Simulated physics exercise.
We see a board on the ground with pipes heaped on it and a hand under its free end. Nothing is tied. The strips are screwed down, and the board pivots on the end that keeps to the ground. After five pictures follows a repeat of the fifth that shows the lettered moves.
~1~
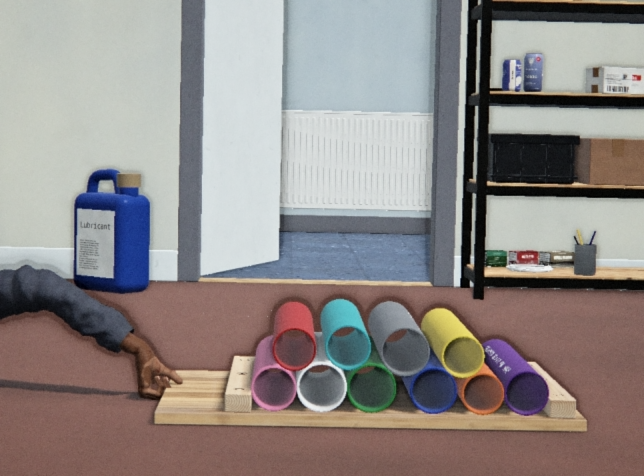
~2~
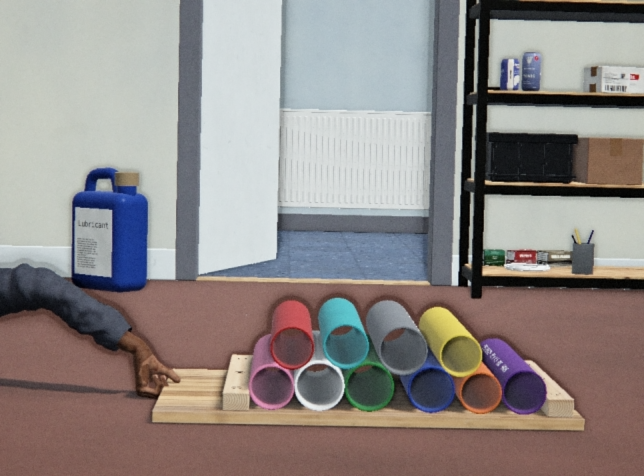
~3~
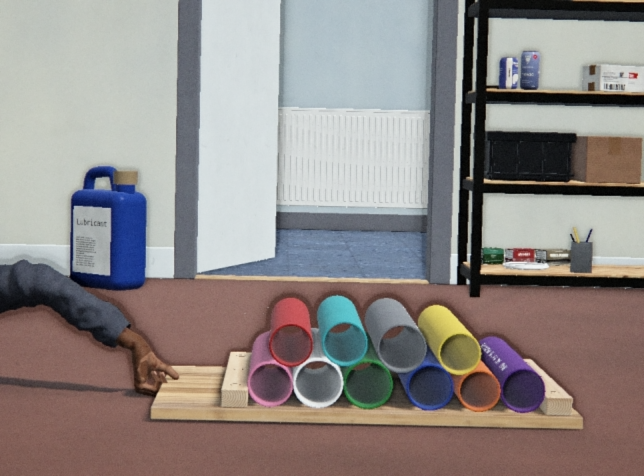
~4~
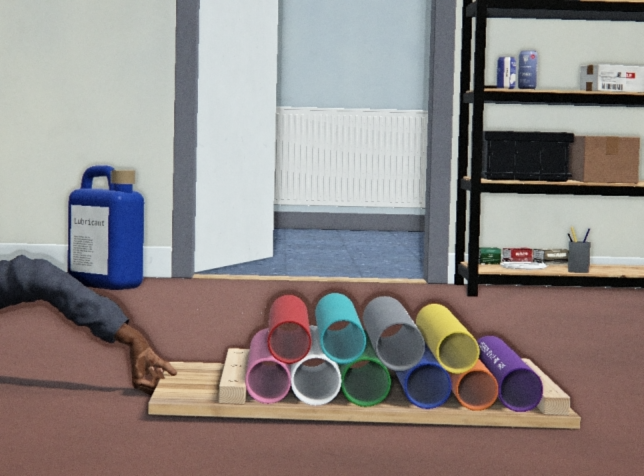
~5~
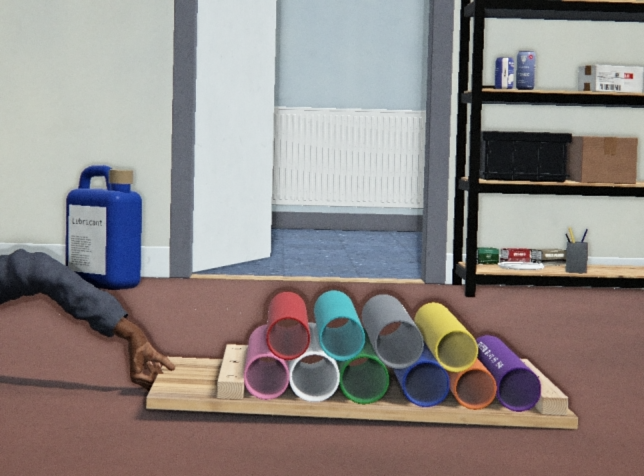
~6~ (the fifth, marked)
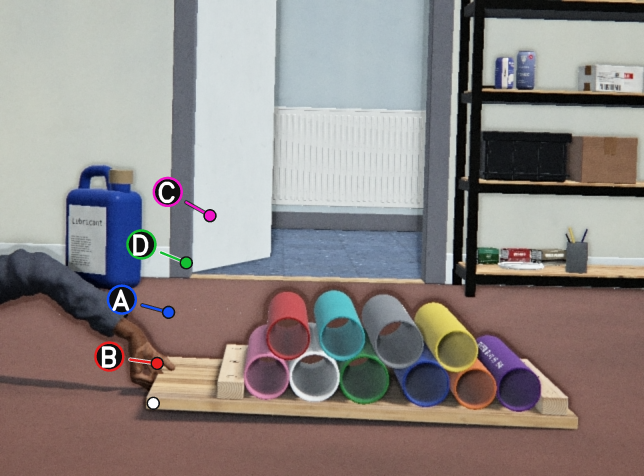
A hand slightly raises the left end of a board stacked with colourful pipes.
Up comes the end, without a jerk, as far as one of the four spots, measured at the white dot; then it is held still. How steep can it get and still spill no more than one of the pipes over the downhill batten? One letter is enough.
Mark D is as high as it can go.
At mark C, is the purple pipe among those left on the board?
Yes, with C.
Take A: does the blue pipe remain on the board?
Yes.
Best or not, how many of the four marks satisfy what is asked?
Three of the four.
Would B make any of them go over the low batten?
At B: No.
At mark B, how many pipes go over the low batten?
The count is none.
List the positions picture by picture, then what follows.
Purple pipe (527, 393); turquoise pipe (348, 347); yellow pipe (463, 356), in the first picture.
Yellow pipe (461, 355); grey pipe (403, 351), in the second picture.
Board (361, 387); pink pipe (270, 384); white pipe (318, 383); yellow pipe (459, 353), in the third picture.
Board (359, 384); pink pipe (268, 381); white pipe (316, 380), in the fourth picture.
Board (357, 382); pink pipe (266, 377); white pipe (314, 377), in the fifth picture.
On the marked copy, A at (168, 312); B at (157, 364); C at (210, 216); D at (186, 263); the white dot at (153, 404).
With D. Early on, board at 15°.
Further on, board at 21°.
At the end, board at 21°, none over the low batten.
As for the rest, A none over the low batten; B none over the low batten; C two over the low batten (yellow, grey).
